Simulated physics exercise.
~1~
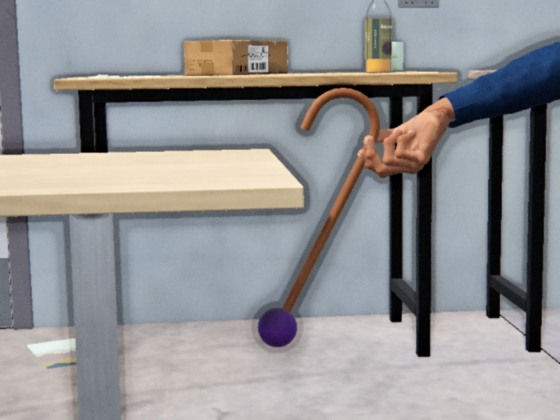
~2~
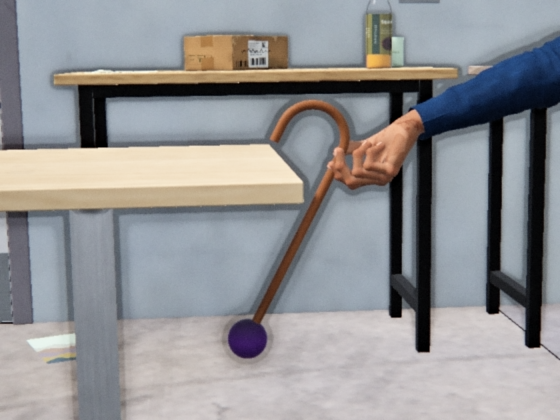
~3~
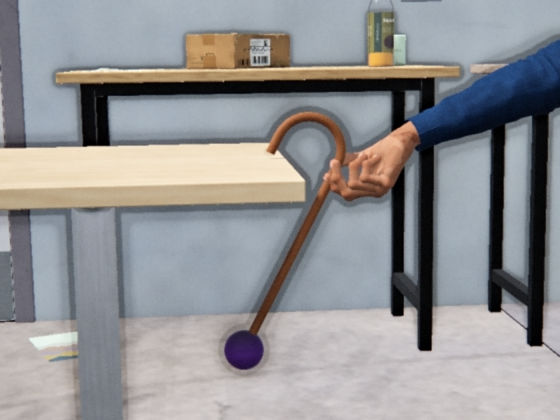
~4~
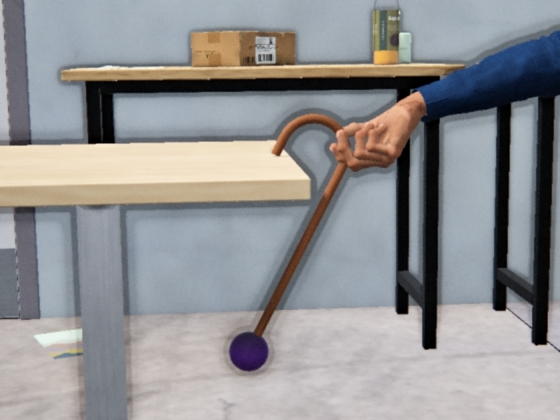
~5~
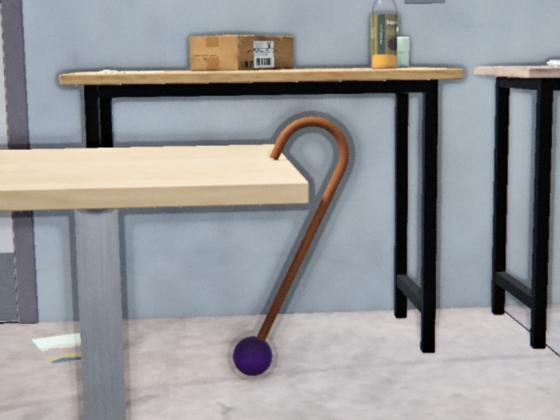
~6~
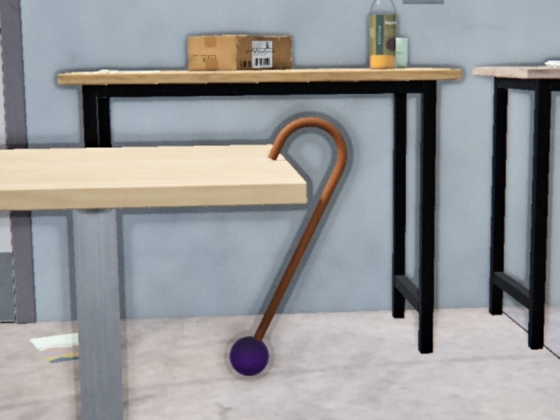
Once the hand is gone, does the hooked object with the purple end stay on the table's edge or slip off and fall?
It stays hooked on the table's edge. After the hand leaves, it hangs there at a slant without falling.
